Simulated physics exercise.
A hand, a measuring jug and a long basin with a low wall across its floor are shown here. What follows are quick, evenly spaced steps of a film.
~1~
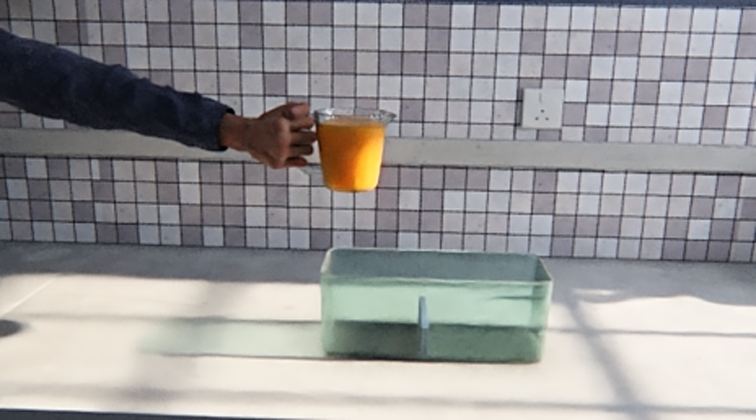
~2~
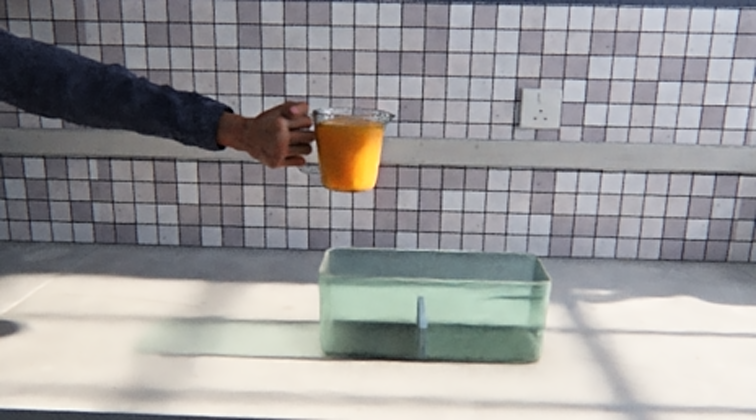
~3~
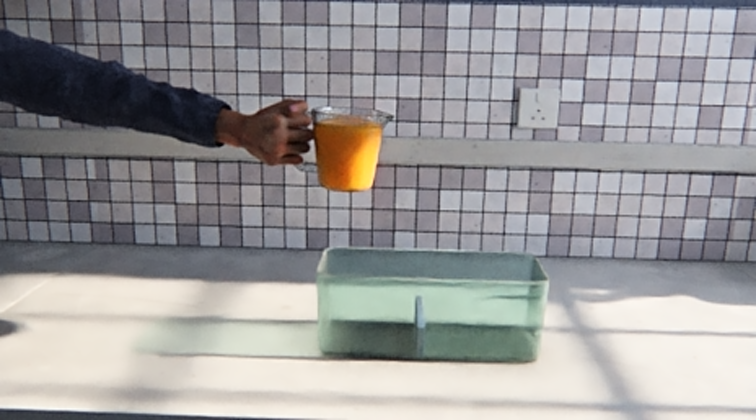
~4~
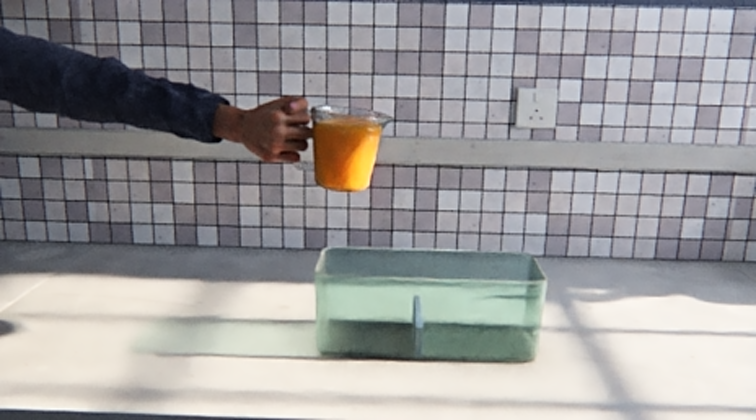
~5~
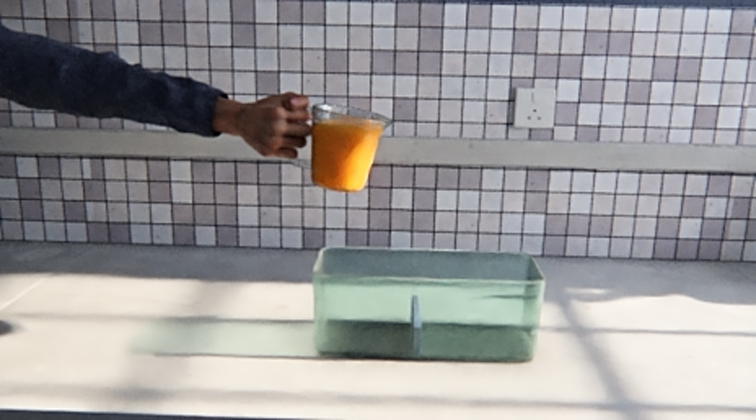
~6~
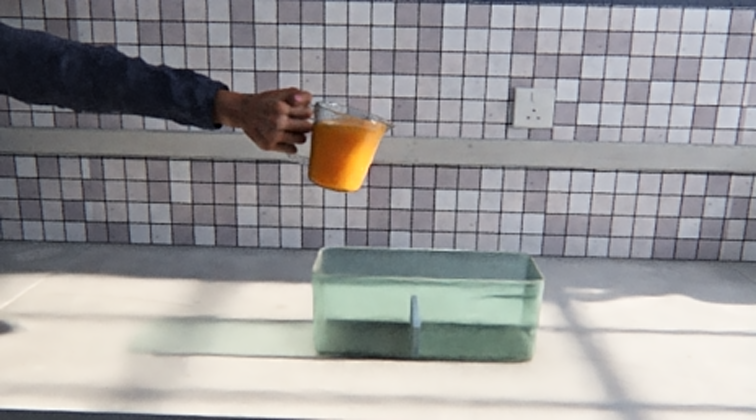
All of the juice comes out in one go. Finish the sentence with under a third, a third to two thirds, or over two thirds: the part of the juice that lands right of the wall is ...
It is over two thirds.
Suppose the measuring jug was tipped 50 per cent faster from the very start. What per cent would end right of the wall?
Close to 75 in a hundred.
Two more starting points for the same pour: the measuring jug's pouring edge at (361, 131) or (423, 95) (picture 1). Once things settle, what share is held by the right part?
10 % and 90 %.
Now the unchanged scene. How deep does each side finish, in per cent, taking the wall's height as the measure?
Left part: 10 per cent, right part: 40 per cent.
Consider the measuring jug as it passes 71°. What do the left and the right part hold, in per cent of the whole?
The left part holds 0 percent and the right part 10 percent.
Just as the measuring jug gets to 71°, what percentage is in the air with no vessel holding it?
Some 25 per cent, I'd say.
A moment on, the measuring jug is tipped part way and 69 per cent is still to pour, 0 is left of the wall and 8 right of it.
Next, the measuring jug is tipped right over and 11 per cent is still to pour, 4 is left of the wall and 66 right of it.
Then the measuring jug is tipped right over and 0 per cent is still to pour, 17 is left of the wall and 82 right of it.
Later the measuring jug is tipped right over and 0 per cent is still to pour, 17 is left of the wall and 82 right of it.
Finally, 17 per cent lies left of the wall, 82 right of it and 1 outside.
